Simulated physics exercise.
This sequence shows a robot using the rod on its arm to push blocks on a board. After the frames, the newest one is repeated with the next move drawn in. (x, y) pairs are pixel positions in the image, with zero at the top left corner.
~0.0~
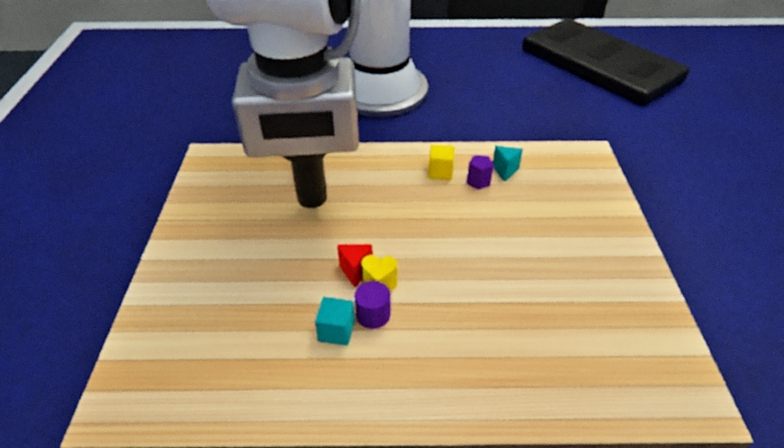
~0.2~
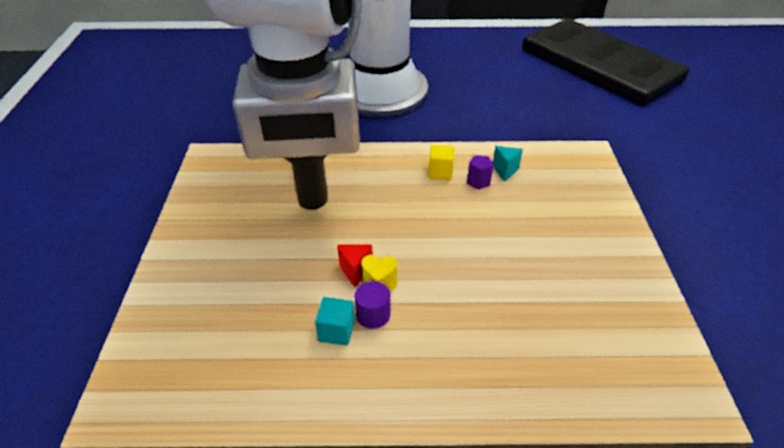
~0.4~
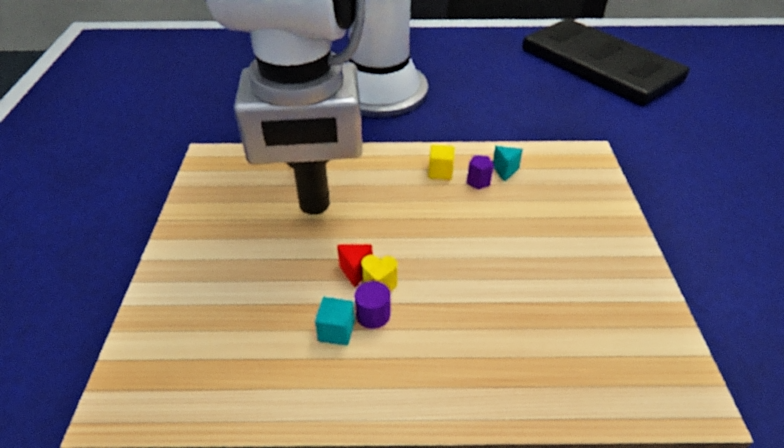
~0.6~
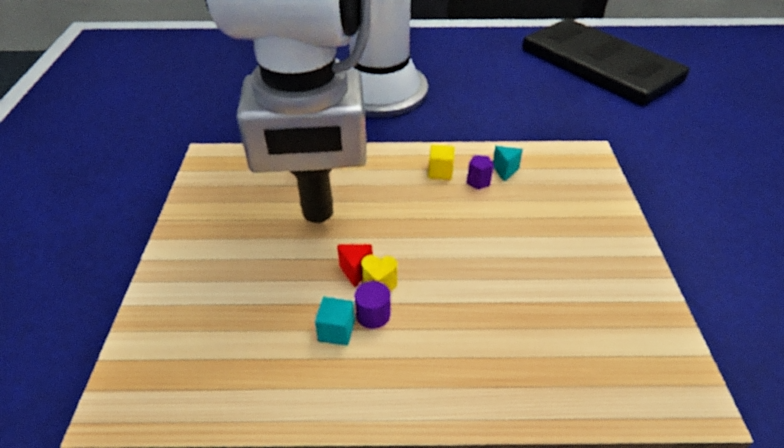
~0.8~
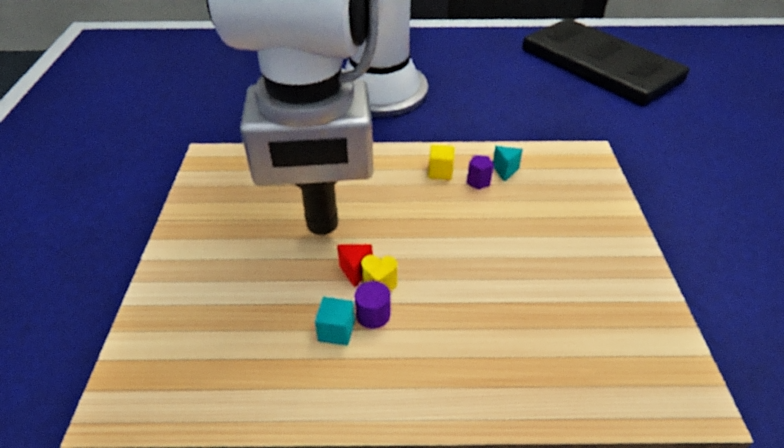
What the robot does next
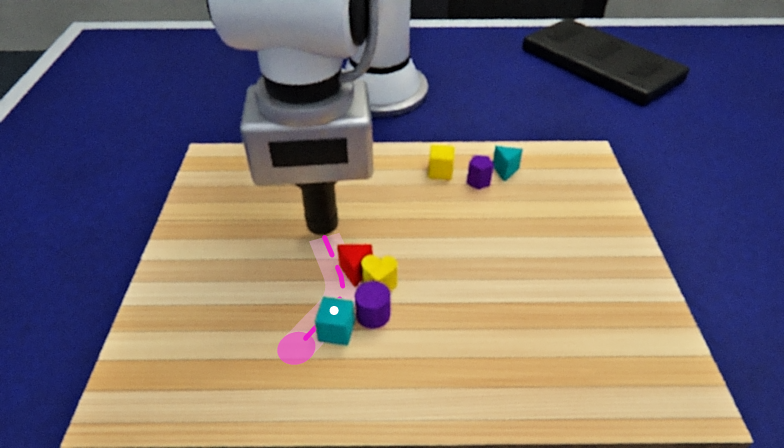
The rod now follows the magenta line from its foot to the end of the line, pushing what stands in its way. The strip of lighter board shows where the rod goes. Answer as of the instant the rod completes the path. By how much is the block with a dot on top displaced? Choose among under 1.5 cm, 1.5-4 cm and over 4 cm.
The middle band: 1.5 to 4 cm.
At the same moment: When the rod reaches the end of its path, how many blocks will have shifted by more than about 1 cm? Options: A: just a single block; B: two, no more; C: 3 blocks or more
The one that fits is C, 3 blocks or more.
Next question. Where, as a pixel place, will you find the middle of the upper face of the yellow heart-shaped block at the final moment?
In the picture, that point is around (402, 269).
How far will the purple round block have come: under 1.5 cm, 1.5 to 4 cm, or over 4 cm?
Covers under 1.5 cm.
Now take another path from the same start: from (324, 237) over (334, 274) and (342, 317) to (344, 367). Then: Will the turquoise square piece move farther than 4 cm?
Answer: Yes.
Drawn move, from (324, 237) over (339, 271) and (332, 310) to (296, 348); the dot is on the turquoise square piece.
The first path, step by step. One third of the way, rod at (338, 259); red triangular block at (364, 261), turned 35° anticlockwise; yellow heart-shaped block at (394, 270).
Two thirds of the way, rod at (331, 298); turquoise square piece at (333, 318), turned 15° anticlockwise; red triangular block at (369, 273), turned 80° anticlockwise; purple round block at (374, 296); yellow heart-shaped block at (402, 269).
At the end, rod at (294, 336); turquoise square piece at (328, 337), turned 65° anticlockwise; red triangular block at (369, 273), turned 80° anticlockwise; purple round block at (374, 296); yellow heart-shaped block at (402, 269).
